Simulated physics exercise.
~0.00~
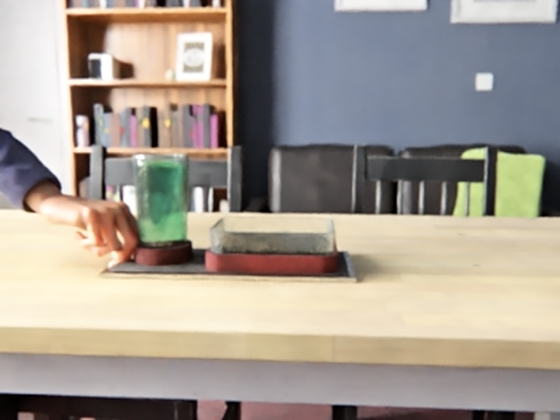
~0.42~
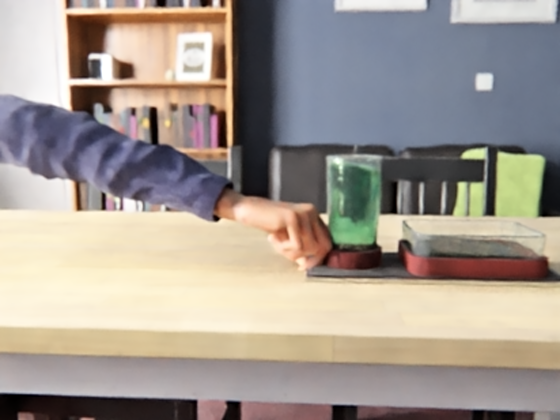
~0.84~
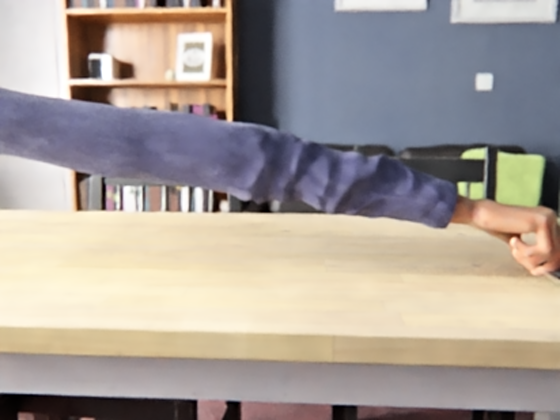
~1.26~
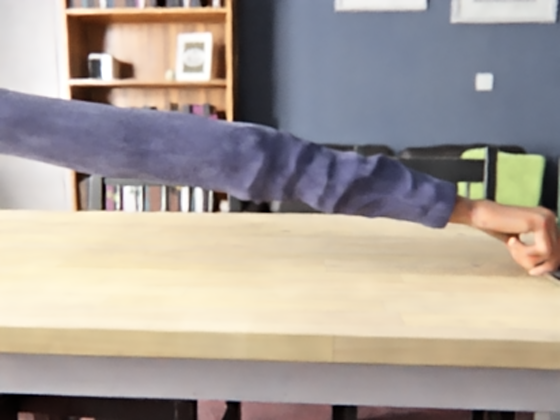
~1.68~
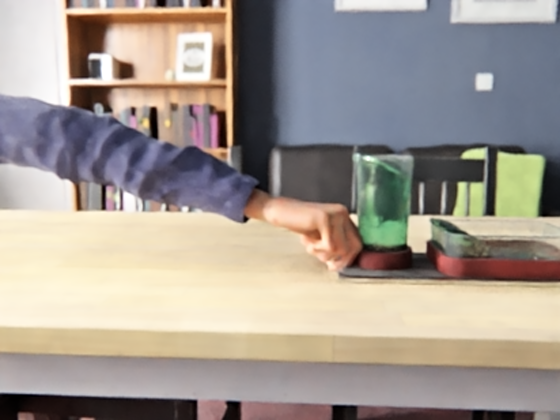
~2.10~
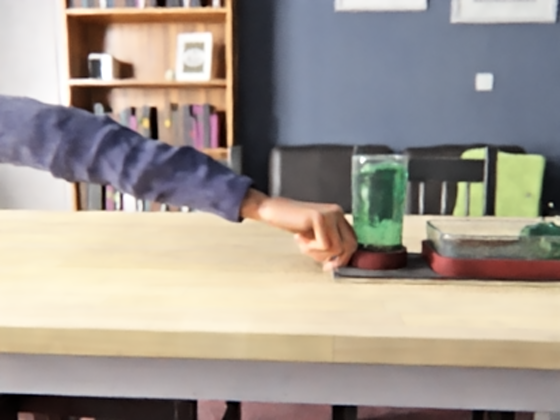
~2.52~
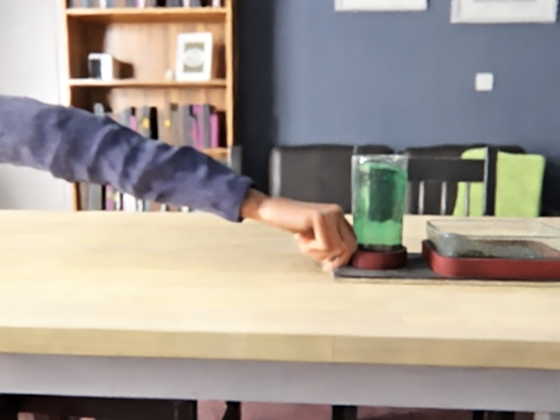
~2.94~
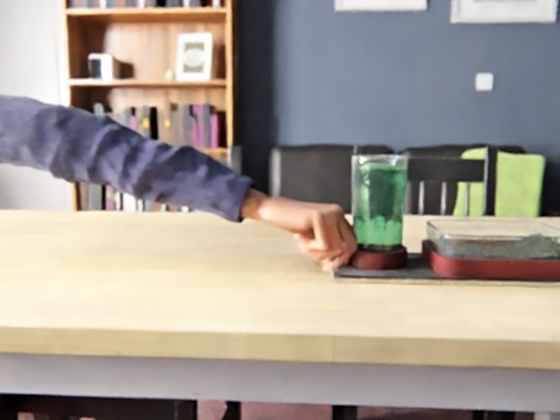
The video shows a hand sliding a dark tray with an open glass and a low clear food box, both holding greenish water, rightward across a wooden table until they leave view, then pulling it partway back left, where it stops as the water sloshes and settles.
